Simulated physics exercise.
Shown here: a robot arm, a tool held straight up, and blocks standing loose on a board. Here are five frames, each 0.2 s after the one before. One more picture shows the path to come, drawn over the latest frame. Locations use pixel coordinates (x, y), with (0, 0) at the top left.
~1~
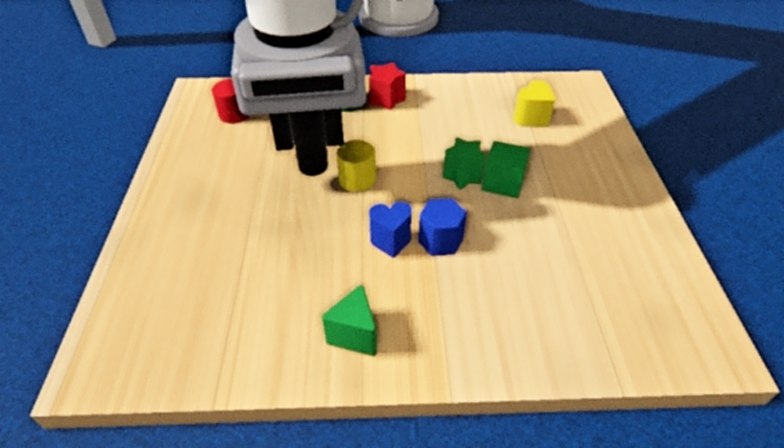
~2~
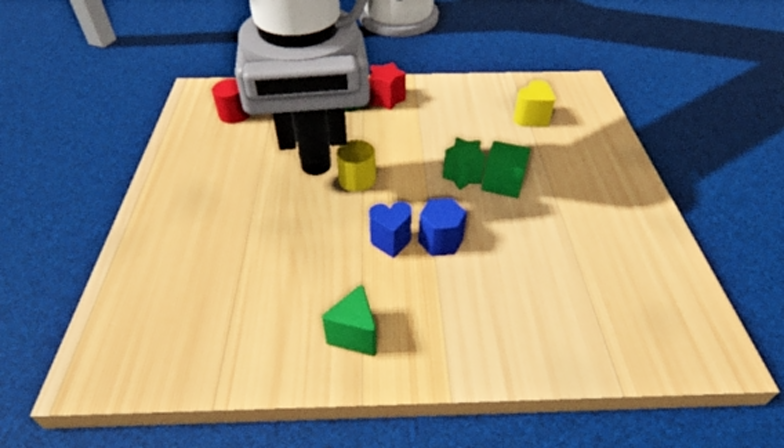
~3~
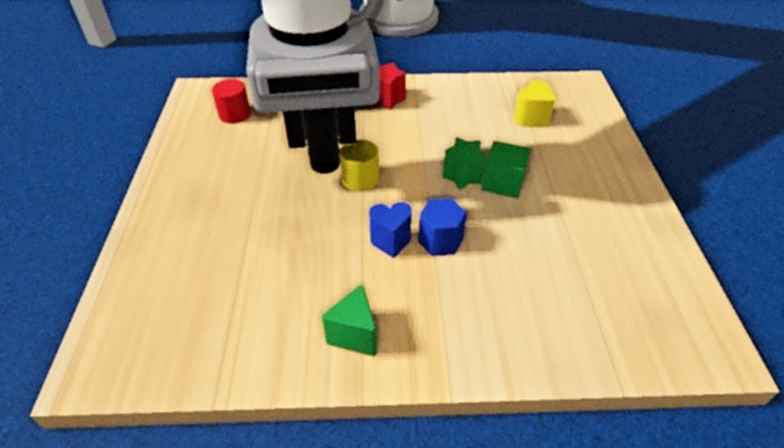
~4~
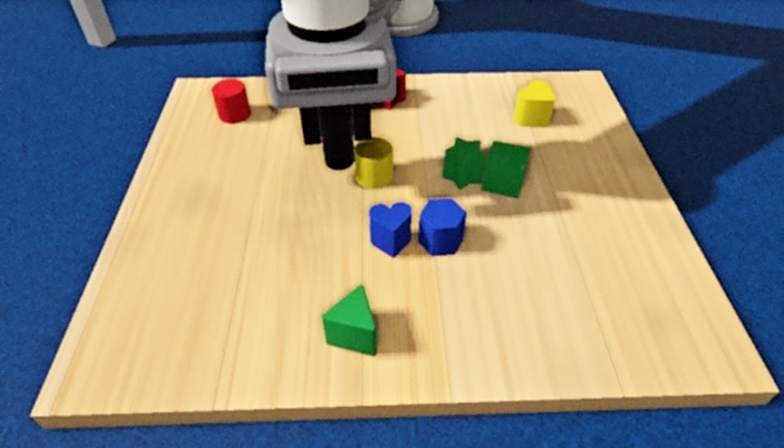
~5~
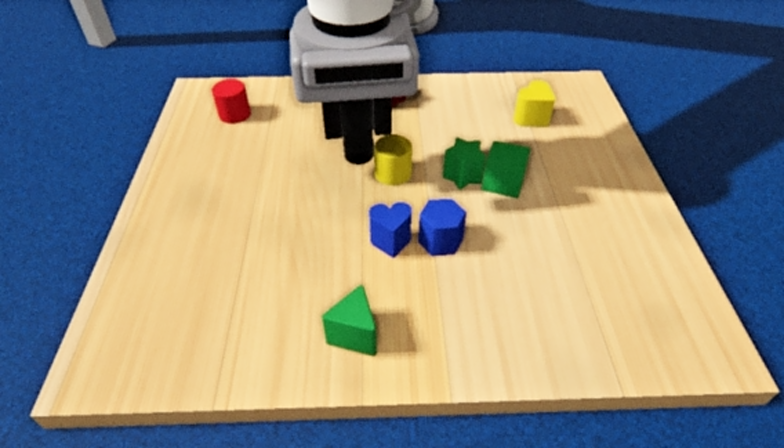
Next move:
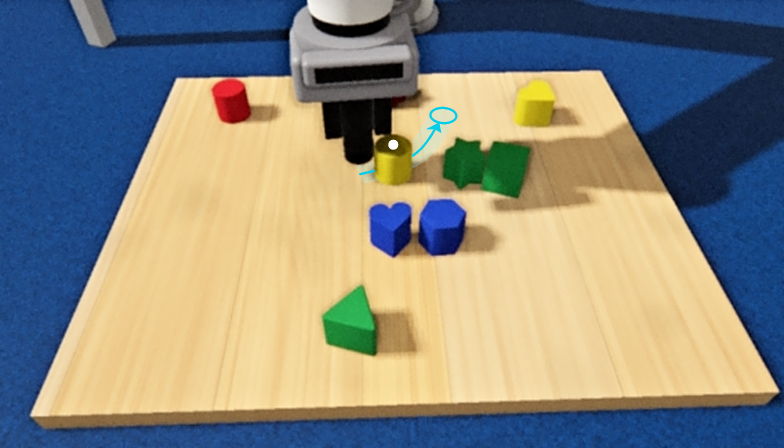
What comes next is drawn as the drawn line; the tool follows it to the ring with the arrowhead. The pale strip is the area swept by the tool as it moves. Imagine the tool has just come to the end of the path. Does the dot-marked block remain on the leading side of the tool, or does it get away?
Most likely the dot-marked block slides off.
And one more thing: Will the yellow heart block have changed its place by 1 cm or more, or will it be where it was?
The push misses it.
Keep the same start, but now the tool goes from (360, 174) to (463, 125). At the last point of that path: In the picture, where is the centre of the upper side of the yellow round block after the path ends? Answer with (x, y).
It comes to (430, 139).
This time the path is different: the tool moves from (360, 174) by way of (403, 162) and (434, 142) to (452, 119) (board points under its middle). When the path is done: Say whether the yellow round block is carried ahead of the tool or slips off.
Left aside or behind.
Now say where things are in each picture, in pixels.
Tip of the tool (314, 168), middles of tops, red star (386, 72), yellow round block (356, 150), green star (466, 148), green four-sided block (509, 154), yellow heart block (538, 91), in the first frame.
Tool (317, 167), nothing pushed, in the second frame.
Tool (325, 165), yellow round block (359, 150), in the third frame.
Tool (340, 162), yellow round block (374, 148), in the fourth frame.
Tool (359, 157), red star hidden, yellow round block (393, 145), green star (466, 148), green four-sided block (509, 154), yellow heart block (538, 91), in the fifth frame.
The line goes from (360, 174) through (403, 162) and (429, 139) to (443, 115); the dot is on the yellow round block.
The first path, step by step. One third of the way, tool (403, 144); yellow round block (434, 142); green star (469, 149).
Two thirds of the way, tool (430, 121); yellow round block (445, 137); green star (474, 151); green four-sided block (513, 156).
At the end, tool (445, 98); red star unmoved; yellow round block (445, 137); green star (474, 151); green four-sided block (513, 156); yellow heart block unmoved.
